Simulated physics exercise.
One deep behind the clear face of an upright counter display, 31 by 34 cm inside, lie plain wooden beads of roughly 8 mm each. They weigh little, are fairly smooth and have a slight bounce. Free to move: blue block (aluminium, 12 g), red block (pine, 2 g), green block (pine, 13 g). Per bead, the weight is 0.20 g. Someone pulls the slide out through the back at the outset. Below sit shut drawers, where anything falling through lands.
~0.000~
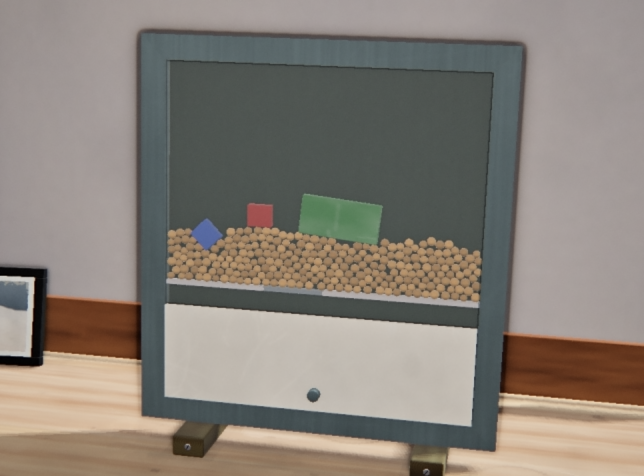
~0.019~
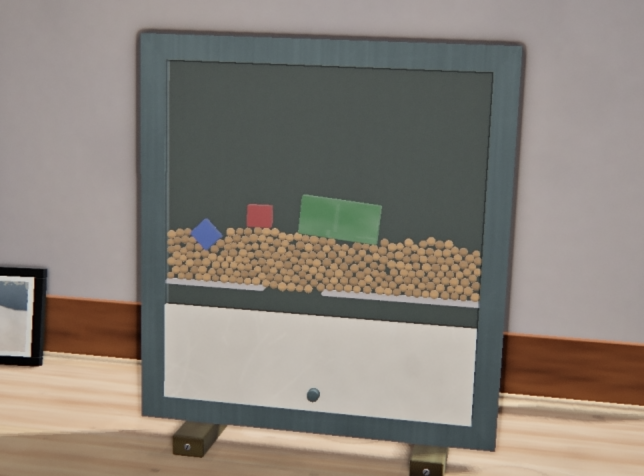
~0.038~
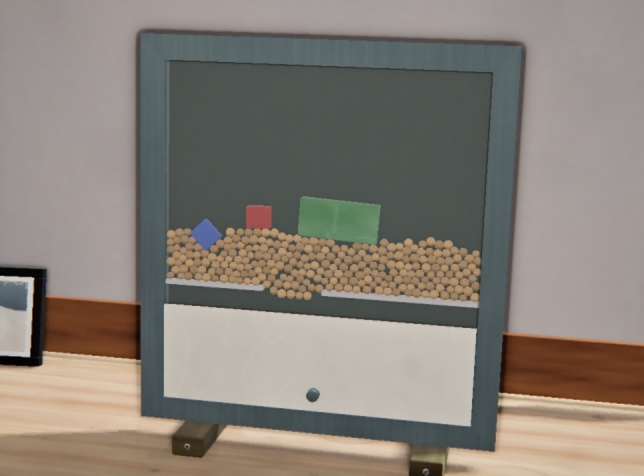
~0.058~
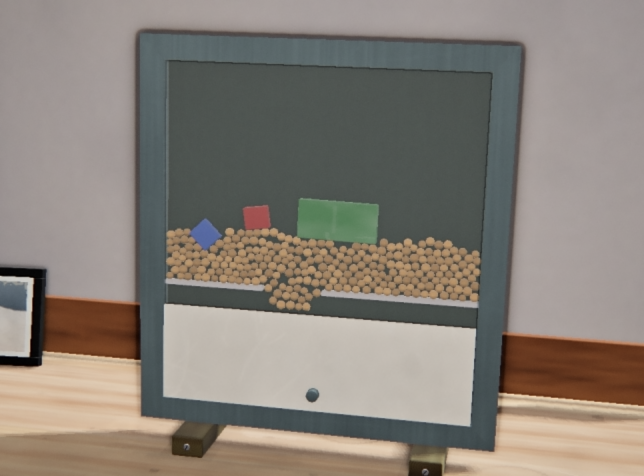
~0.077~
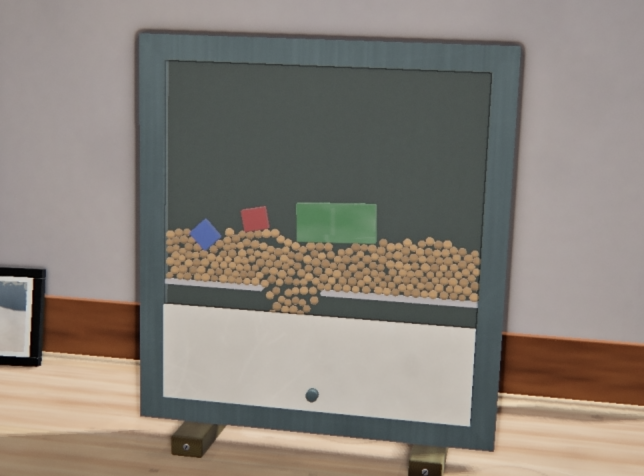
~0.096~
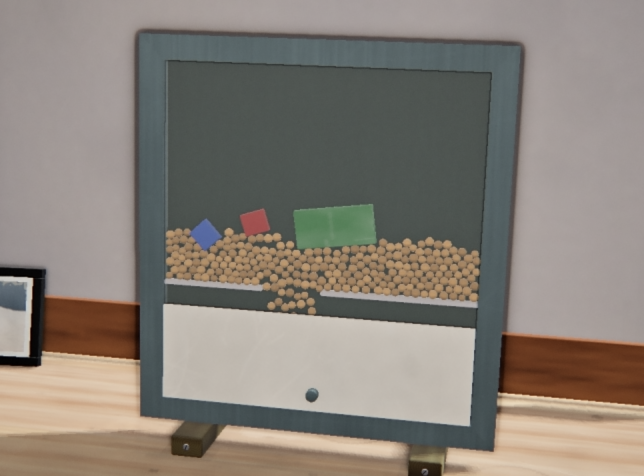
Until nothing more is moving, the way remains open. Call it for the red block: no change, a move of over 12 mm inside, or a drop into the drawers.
A drop.
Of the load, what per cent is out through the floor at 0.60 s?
Roughly 35 per cent.
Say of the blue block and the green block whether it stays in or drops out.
Result - blue: Escaped, green: Escaped.
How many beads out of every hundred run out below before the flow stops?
In the end some 45 per cent goes out below.
After 0.25 s, 30 % are out; blue block moved 0.4 cm tilted 45°; red block moved 4.6 cm tilted 27°; green block moved 4.3 cm tilted 63°.
After 0.60 s, 35 % are out; blue block moved 0.9 cm tilted 61°; red block below the floor; green block below the floor.
After 1.30 s, 45 % are out; blue block below the floor; red block below the floor; green block below the floor.
Settled by 1.8 s, 45 % are out; blue block below the floor; red block below the floor; green block below the floor.
